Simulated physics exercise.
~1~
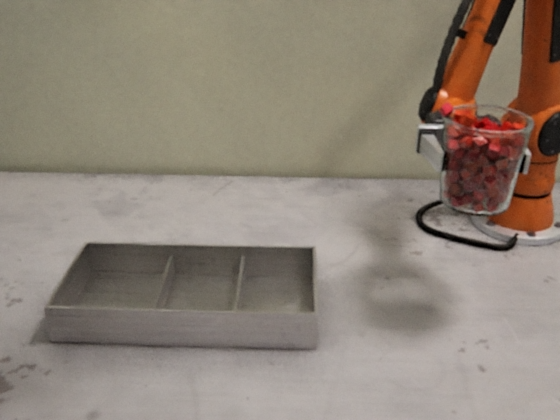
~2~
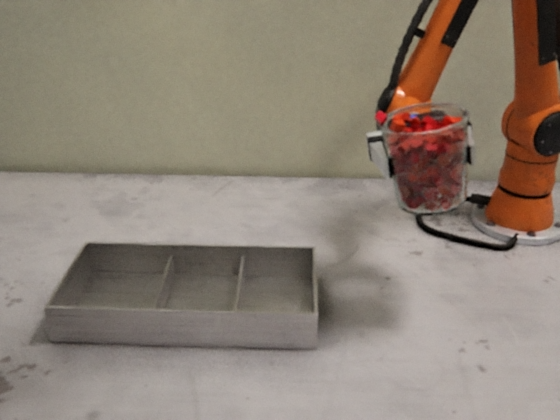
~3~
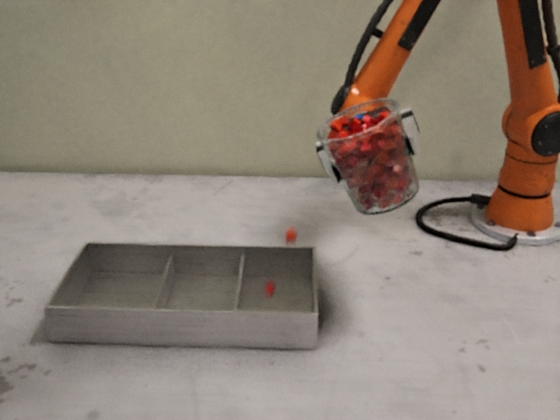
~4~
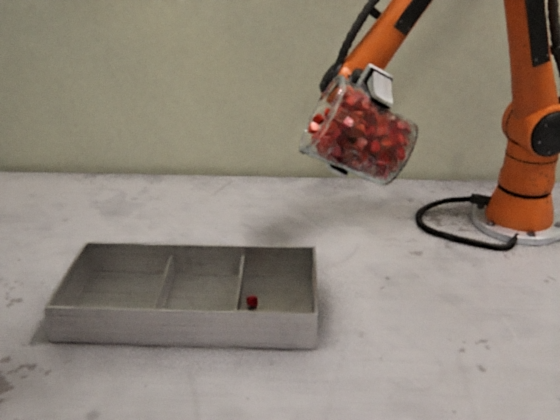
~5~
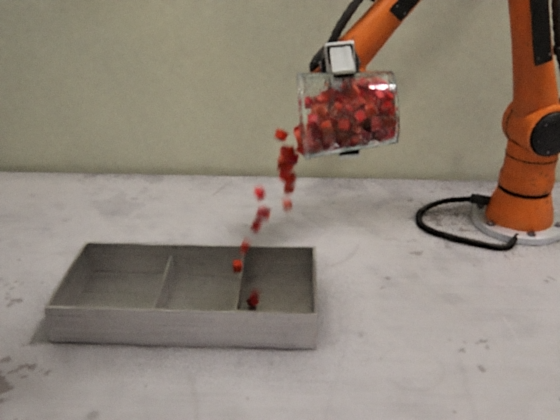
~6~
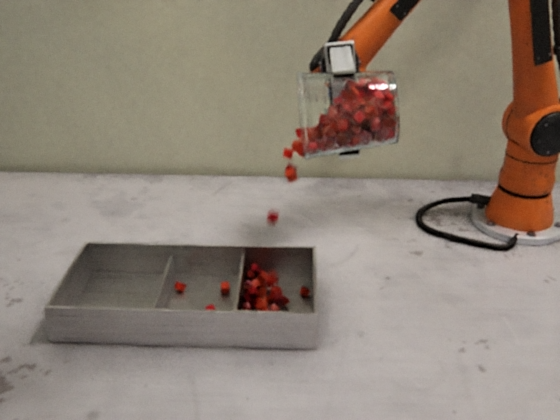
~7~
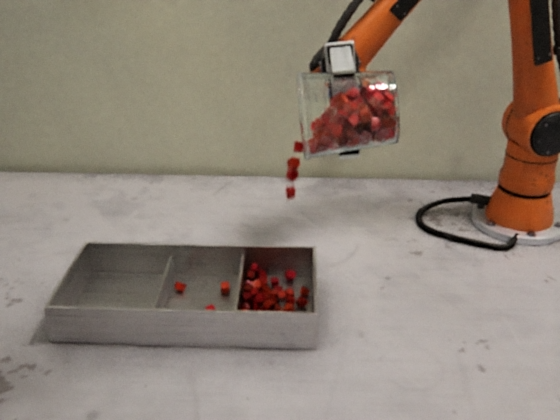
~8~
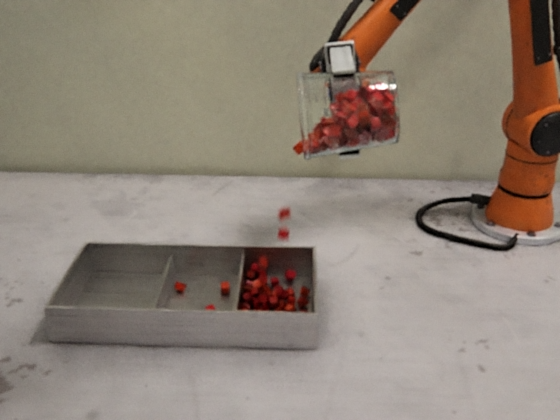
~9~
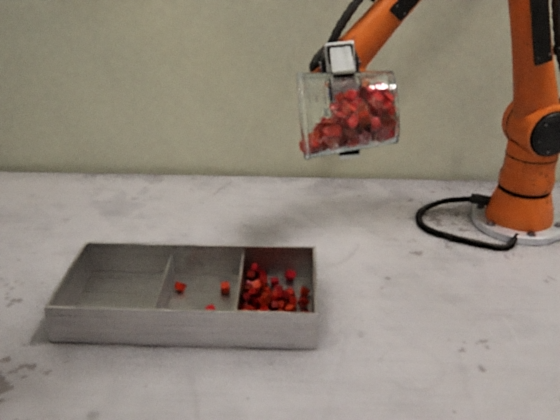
An orange robot arm carries a clear cup of red pieces left toward a grey three-part tray and tips it on its side, spilling pieces mostly into the right compartment and a few into the middle, then holds still with many left in the cup.
